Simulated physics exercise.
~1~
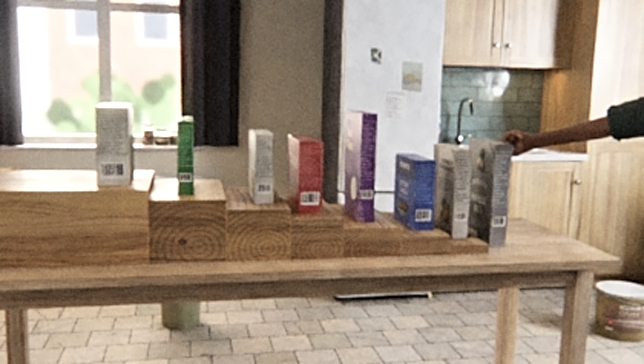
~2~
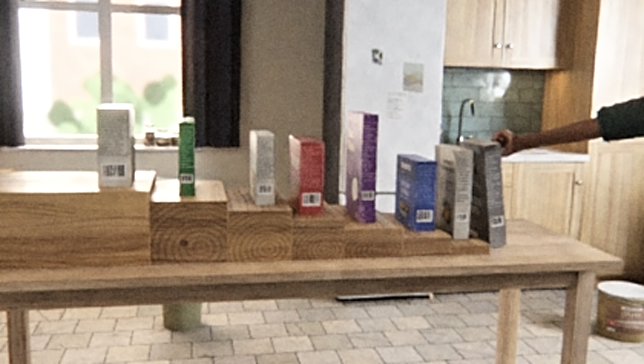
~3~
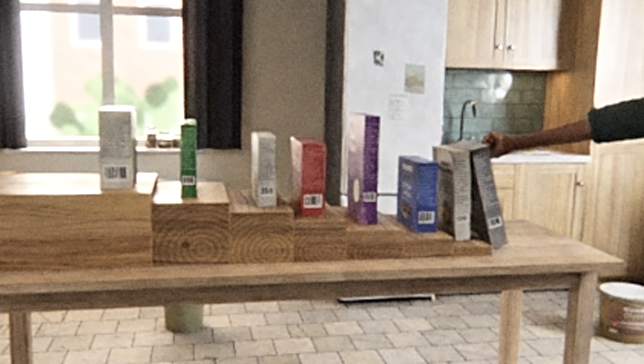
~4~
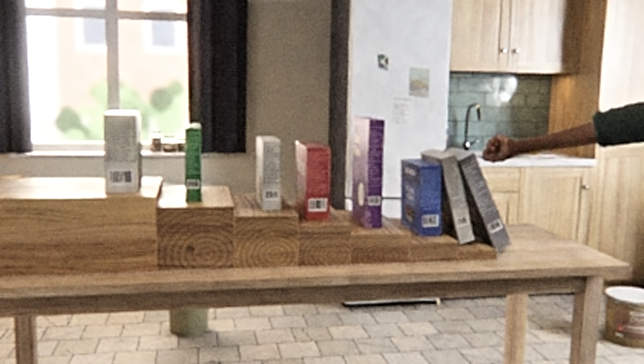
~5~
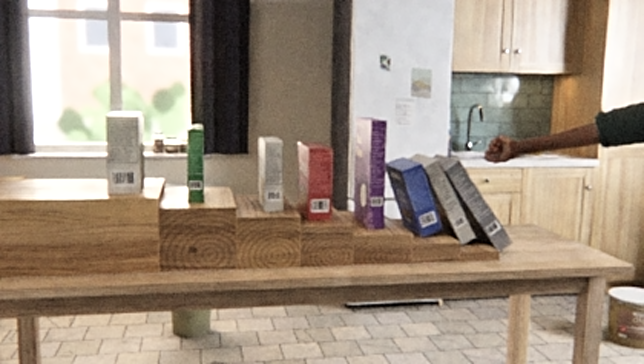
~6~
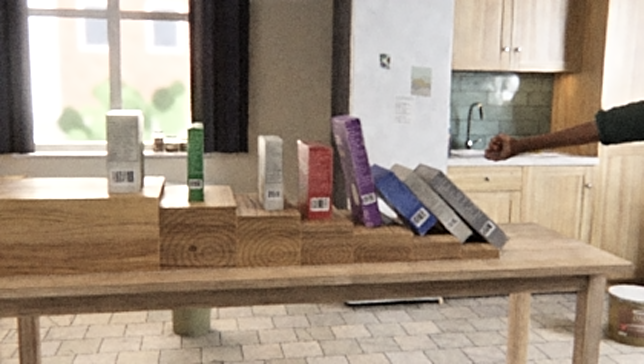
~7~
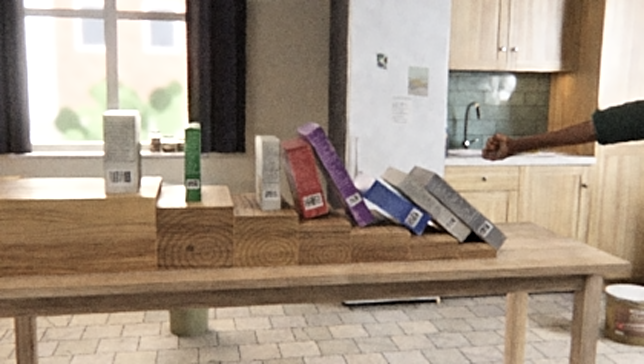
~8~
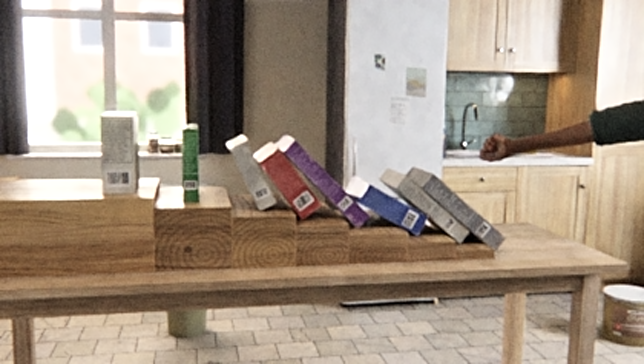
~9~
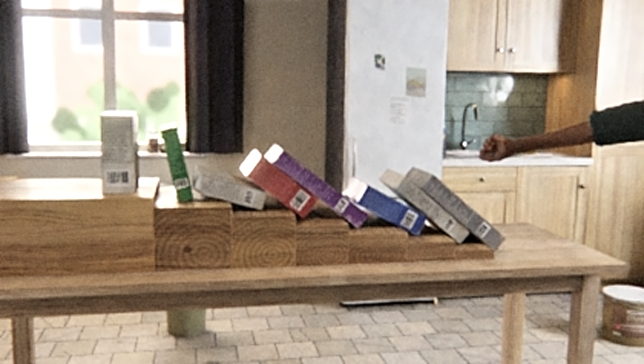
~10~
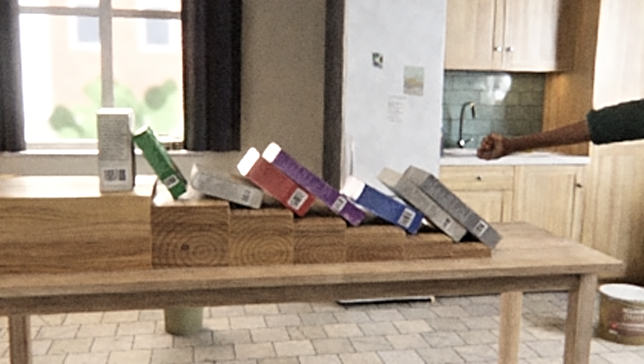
In a room with a kitchen area behind and a curtained window at left, a slightly swaying camera faces a wooden table from the side. Eight upright boxes stand on wooden steps rising leftward, with grey, blue, purple, red and green ones among them. A hand reaching from the right tips the rightmost grey box left into its neighbour, then draws back a little. The blue, purple and red boxes topple leftward in turn, followed by a pale grey one. Lastly the green box tilts against the grey box on the highest step, which stays standing while the others rest slumped.
